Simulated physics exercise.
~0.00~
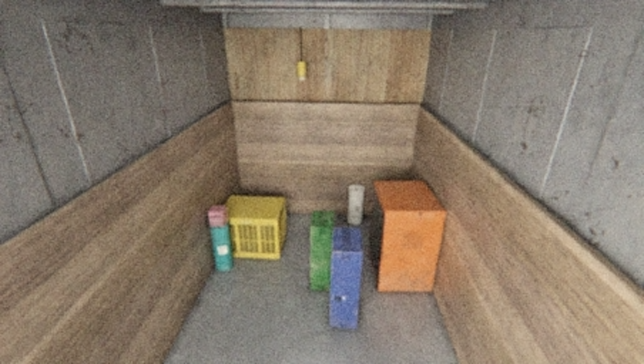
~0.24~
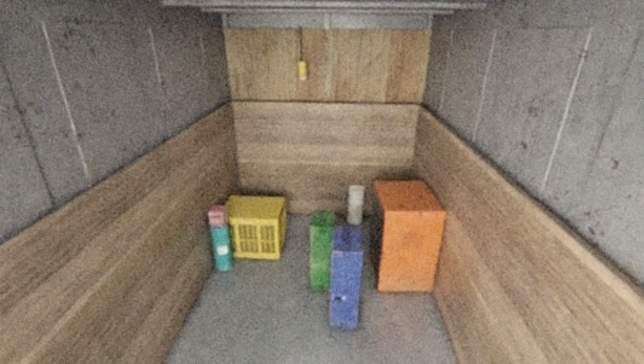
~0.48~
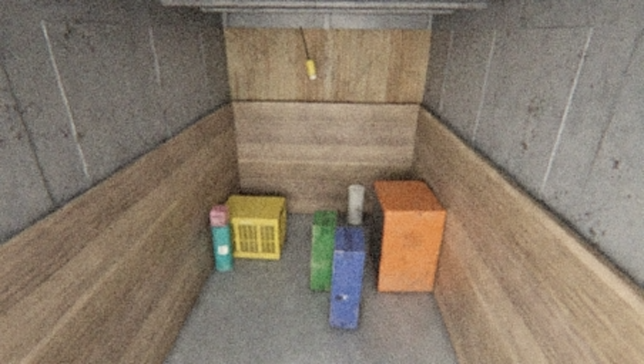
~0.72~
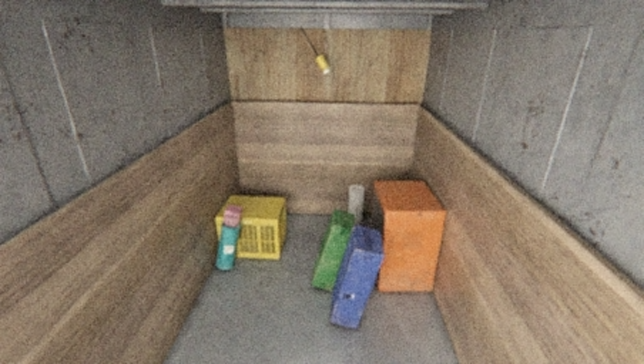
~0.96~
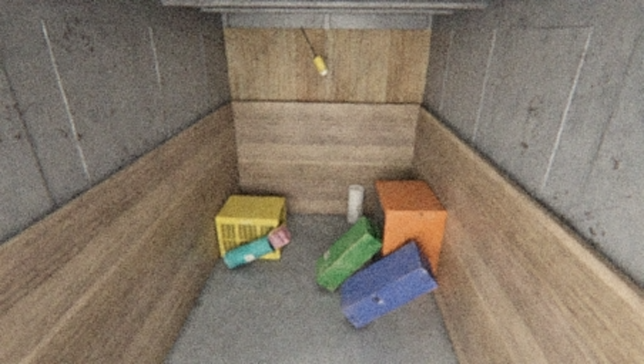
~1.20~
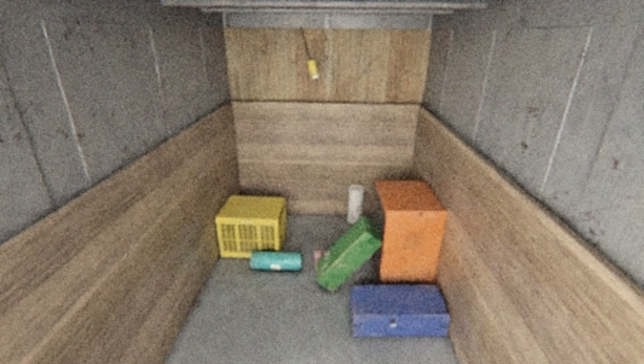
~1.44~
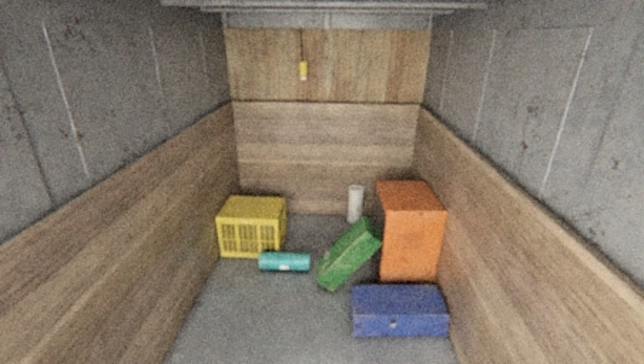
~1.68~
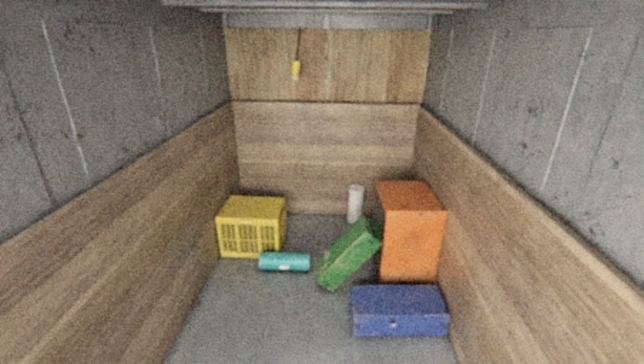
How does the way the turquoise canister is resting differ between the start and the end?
At the start the turquoise canister stands upright beside the yellow chest. By the end it is lying on its side on the floor.
